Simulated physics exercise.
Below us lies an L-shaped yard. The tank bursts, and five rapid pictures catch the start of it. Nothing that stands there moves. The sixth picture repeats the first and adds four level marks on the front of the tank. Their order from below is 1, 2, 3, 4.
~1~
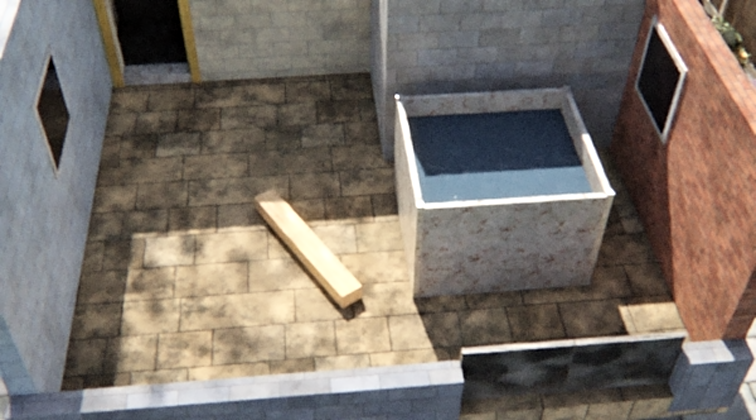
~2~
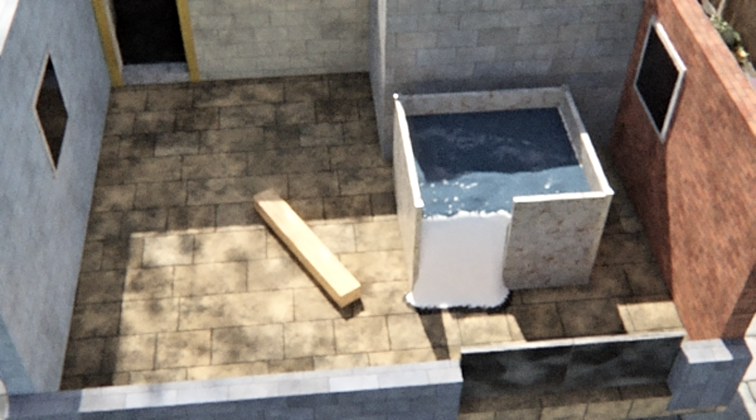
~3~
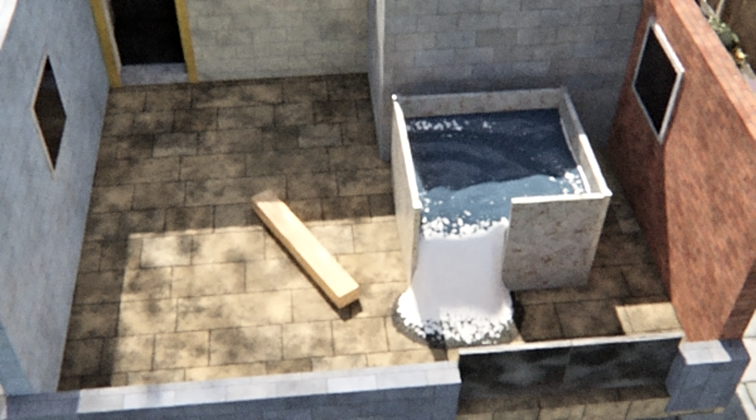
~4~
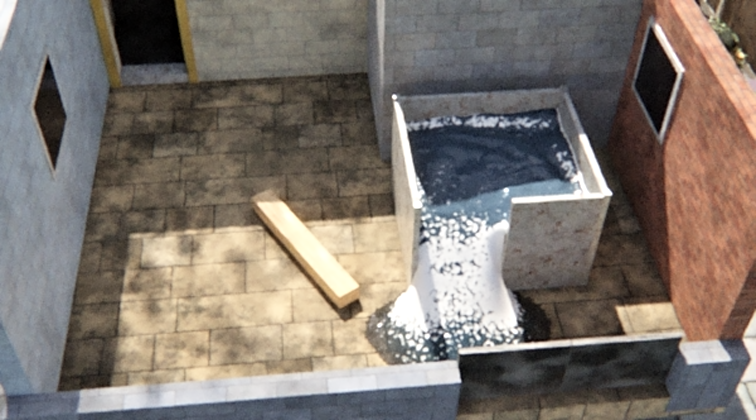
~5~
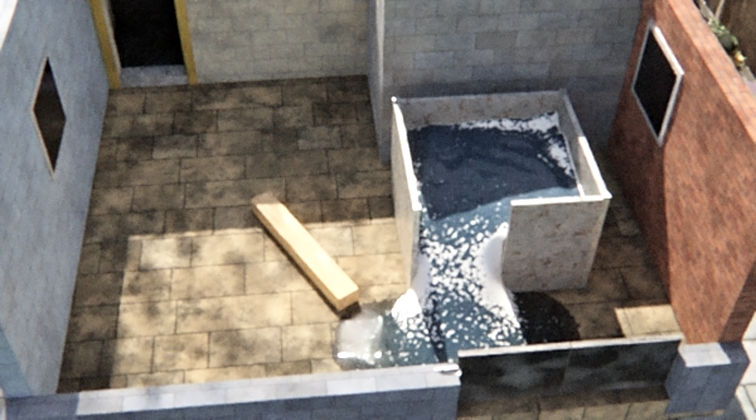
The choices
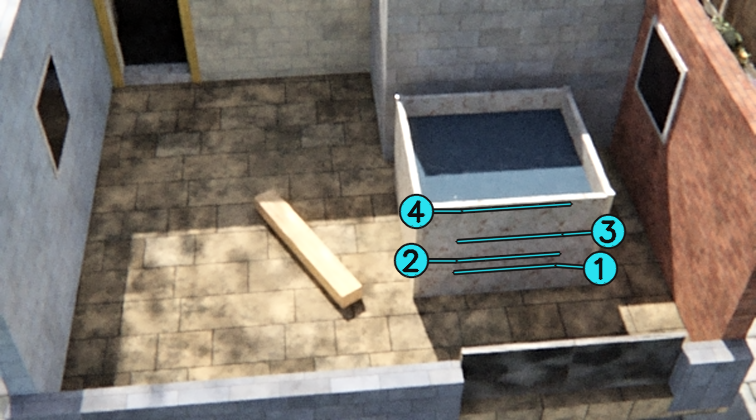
Water in a raised tank poured out through an opening in its front, dropped to the paved yard in a white, foaming sheet, and spread across the ground beside a wooden beam that lay still.
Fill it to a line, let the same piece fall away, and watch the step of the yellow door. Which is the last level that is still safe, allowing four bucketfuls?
The answer is mark 3.
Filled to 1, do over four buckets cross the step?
No, not at all.
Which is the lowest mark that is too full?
Mark 4.
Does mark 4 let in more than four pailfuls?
Yes.
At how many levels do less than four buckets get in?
Three of them.
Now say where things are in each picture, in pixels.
The first picture shows water in the tank at rest, its middle at (496, 161); foot of the yellow doorway at (159, 84); shut gate at (572, 348).
The second picture shows front seen at (414, 301), 1 % of the ground wet.
The third picture shows front seen at (502, 307), 3 % of the ground wet.
The fourth picture shows front seen at (530, 316), 7 % of the ground wet.
The fifth picture shows front seen at (558, 316), 11 % of the ground wet.
On the marked copy, 1 at (505, 268); 2 at (507, 257); 3 at (510, 237); 4 at (515, 207); from the bottom up 1, 2, 3, 4.
For mark 1, nothing gets over.
For mark 2, nothing gets over.
For mark 3, a bucket or two gets in.
For mark 4, some 15 bucketfuls get in.
